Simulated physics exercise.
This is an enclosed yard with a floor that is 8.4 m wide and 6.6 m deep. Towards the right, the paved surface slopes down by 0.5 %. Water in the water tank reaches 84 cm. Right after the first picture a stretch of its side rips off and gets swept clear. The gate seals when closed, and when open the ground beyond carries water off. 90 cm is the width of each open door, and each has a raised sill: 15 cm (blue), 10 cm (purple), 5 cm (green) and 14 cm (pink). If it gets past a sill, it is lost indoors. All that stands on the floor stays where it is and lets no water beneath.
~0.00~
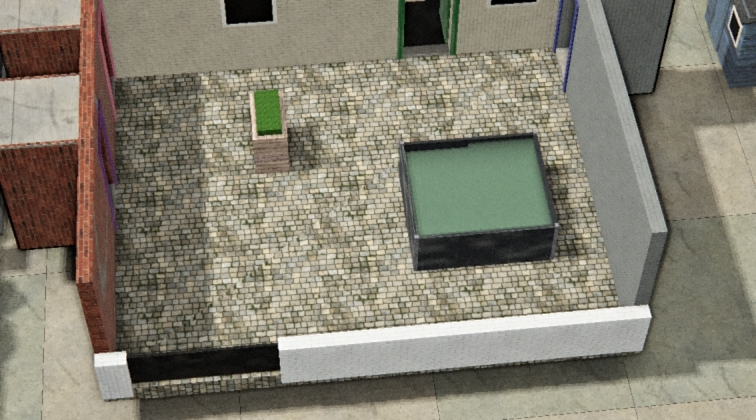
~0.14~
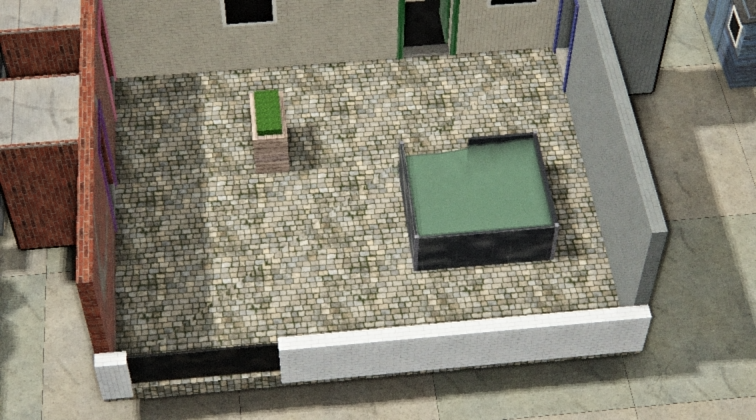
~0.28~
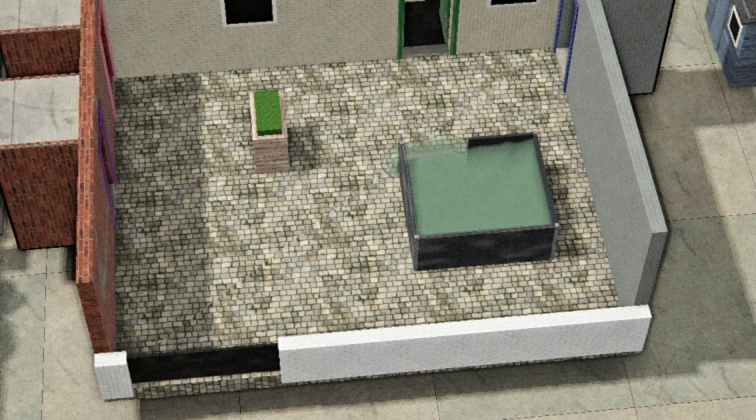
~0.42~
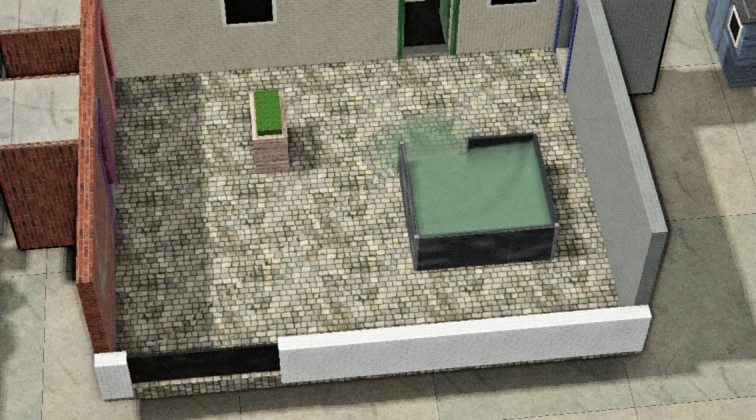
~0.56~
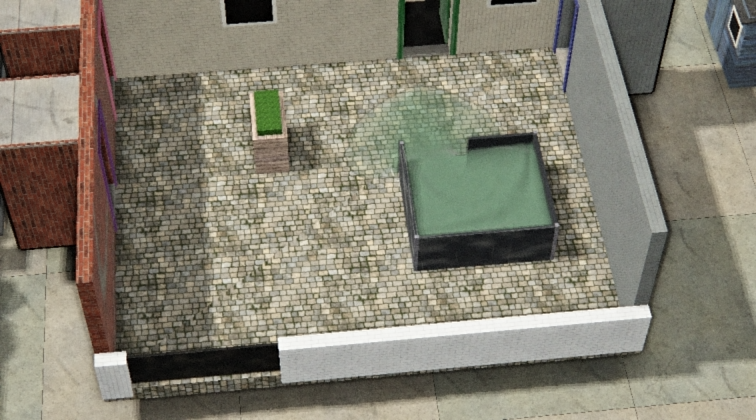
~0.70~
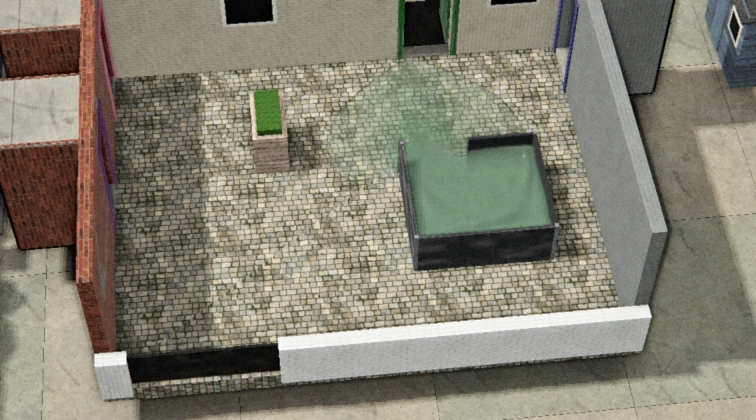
In a walled paved yard, a tank's back side opens and greenish water spreads out behind.
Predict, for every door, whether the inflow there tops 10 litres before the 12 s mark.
Prediction: At the blue door it tops 10 litres; at the purple door it falls short of 10 litres; at the green door it tops 10 litres; at the pink door it tops 10 litres.
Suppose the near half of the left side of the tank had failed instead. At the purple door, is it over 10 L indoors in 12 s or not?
Measured against that limit, the purple door goes beyond it.
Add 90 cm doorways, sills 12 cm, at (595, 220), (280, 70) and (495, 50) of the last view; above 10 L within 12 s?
In that order: Not over, past it, past it.
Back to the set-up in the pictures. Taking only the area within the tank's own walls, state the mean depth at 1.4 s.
It averages close to 57 cm.
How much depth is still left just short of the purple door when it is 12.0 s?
Depth: ~ 4.0 cm.
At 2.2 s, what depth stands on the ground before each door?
Blue 20 cm, purple 0 cm, green 24 cm, pink 0 cm.
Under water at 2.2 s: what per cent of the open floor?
Roughly 30 percent.
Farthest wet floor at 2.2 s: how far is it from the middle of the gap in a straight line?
Around 5.6 metres.
After 1.4 s water covers 25 % of the floor and is deepest (46 cm) near (429, 170); blue door not reached, purple door not reached, green door 16 cm at the sill, 85 L in, pink door not reached.
After 2.2 s water covers 30 % of the floor and is deepest (36 cm) near (382, 63); blue door 20 cm at the sill, 3 L in, purple door not reached, green door 24 cm at the sill, 261 L in, pink door not reached.
After 3.5 s water covers 40 % of the floor and is deepest (26 cm) near (116, 111); blue door 19 cm at the sill, 36 L in, purple door not reached, green door 23 cm at the sill, 472 L in, pink door 26 cm at the sill, 53 L in.
After 7.0 s water covers 70 % of the floor and is deepest (14 cm) near (126, 89); blue door 13 cm at the sill, 59 L in, purple door 7 cm at the sill, 0 L in, green door 14 cm at the sill, 706 L in, pink door 14 cm at the sill, 107 L in.
After 12.0 s water covers 100 % of the floor and is deepest (11 cm) near (453, 310); blue door 9 cm at the sill, 59 L in, purple door 4 cm at the sill, 0 L in, green door 8 cm at the sill, 797 L in, pink door 6 cm at the sill, 108 L in.
